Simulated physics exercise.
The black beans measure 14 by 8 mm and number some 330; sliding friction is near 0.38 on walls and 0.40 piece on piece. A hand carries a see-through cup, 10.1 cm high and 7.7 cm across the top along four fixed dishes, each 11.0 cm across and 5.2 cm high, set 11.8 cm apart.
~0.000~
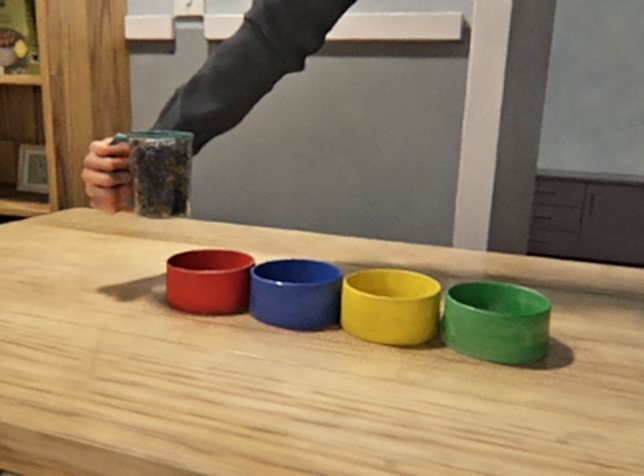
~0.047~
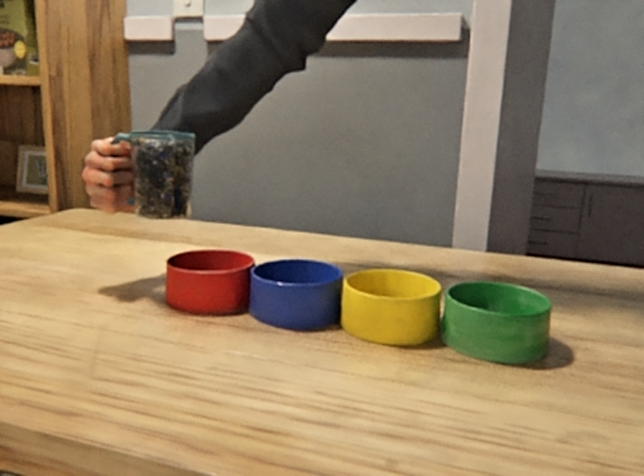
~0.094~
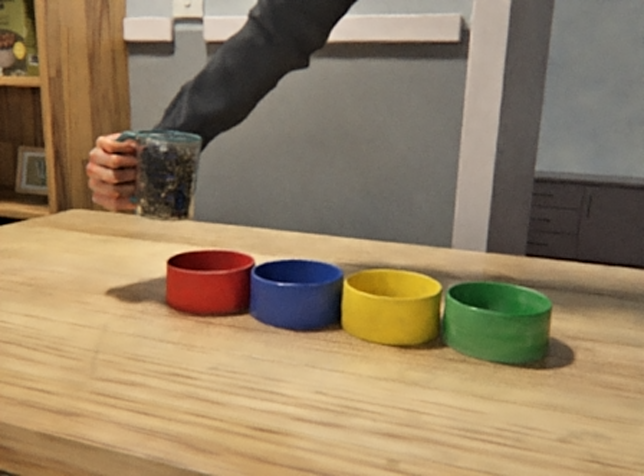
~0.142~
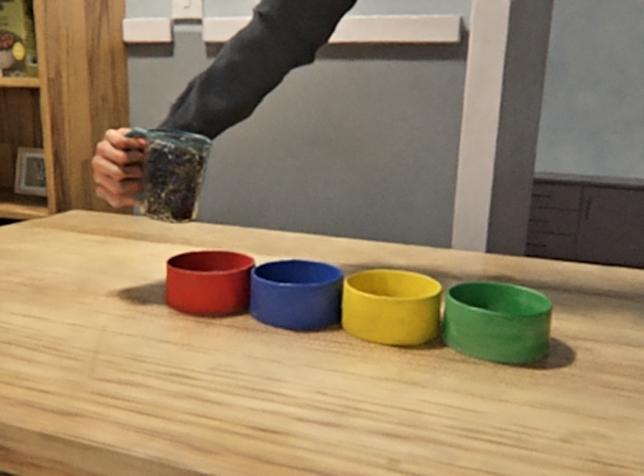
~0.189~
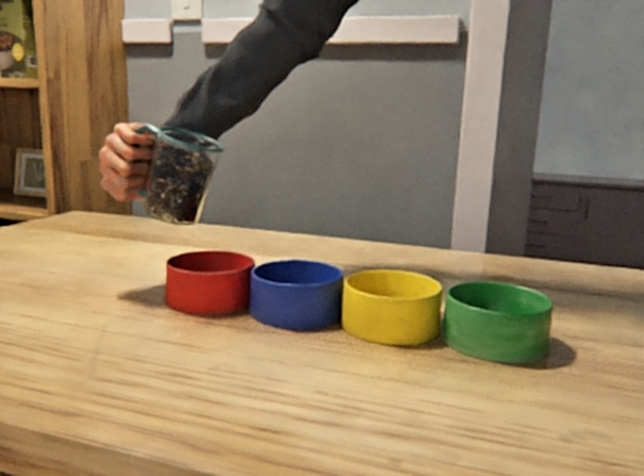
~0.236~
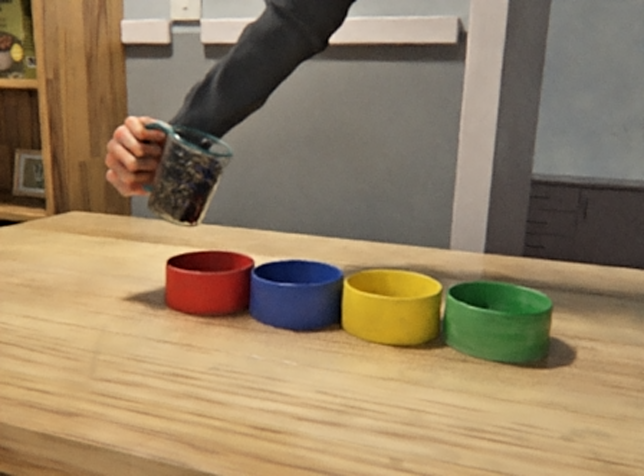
The clip opens on a hand holding a see-through cup of dark pieces upright behind a row of red, blue, yellow and green dishes on a wooden table. The hand drifts slightly right and gradually tilts the cup rightward, leaving it leaning moderately near the red dish.
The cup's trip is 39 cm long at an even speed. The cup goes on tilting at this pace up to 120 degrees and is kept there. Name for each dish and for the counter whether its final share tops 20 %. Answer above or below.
Red: Below, blue: Below, green: Below, yellow: Above, counter: Below.
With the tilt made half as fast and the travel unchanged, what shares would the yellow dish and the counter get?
Yellow 0; counter 20.
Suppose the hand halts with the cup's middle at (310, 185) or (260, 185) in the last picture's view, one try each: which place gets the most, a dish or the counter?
Most goes to: Yellow, then blue.
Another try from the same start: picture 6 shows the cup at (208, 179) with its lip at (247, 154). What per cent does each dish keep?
Red 0, blue 0, green 80, yellow 0.
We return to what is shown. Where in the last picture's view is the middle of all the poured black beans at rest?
At about (402, 311).
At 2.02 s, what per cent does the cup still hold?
Some 0 per cent of the load.
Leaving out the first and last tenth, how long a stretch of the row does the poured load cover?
Roughly 8 cm.
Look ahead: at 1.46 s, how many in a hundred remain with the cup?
Roughly 0 per cent.
After 0.97 s, tilt 118 degrees; cup holds 70 %, blue 5 %, yellow 15 %.
After 1.46 s, tilt 120 degrees; cup holds 0 %, blue 5 %, green 5 %, yellow 80 %.
After 2.02 s, tilt 120 degrees; cup holds 0 %, blue 5 %, green 5 %, yellow 80 %.
At rest (2.5 s), red 0 %, blue 5 %, green 5 %, yellow 80 %, counter 10 %.
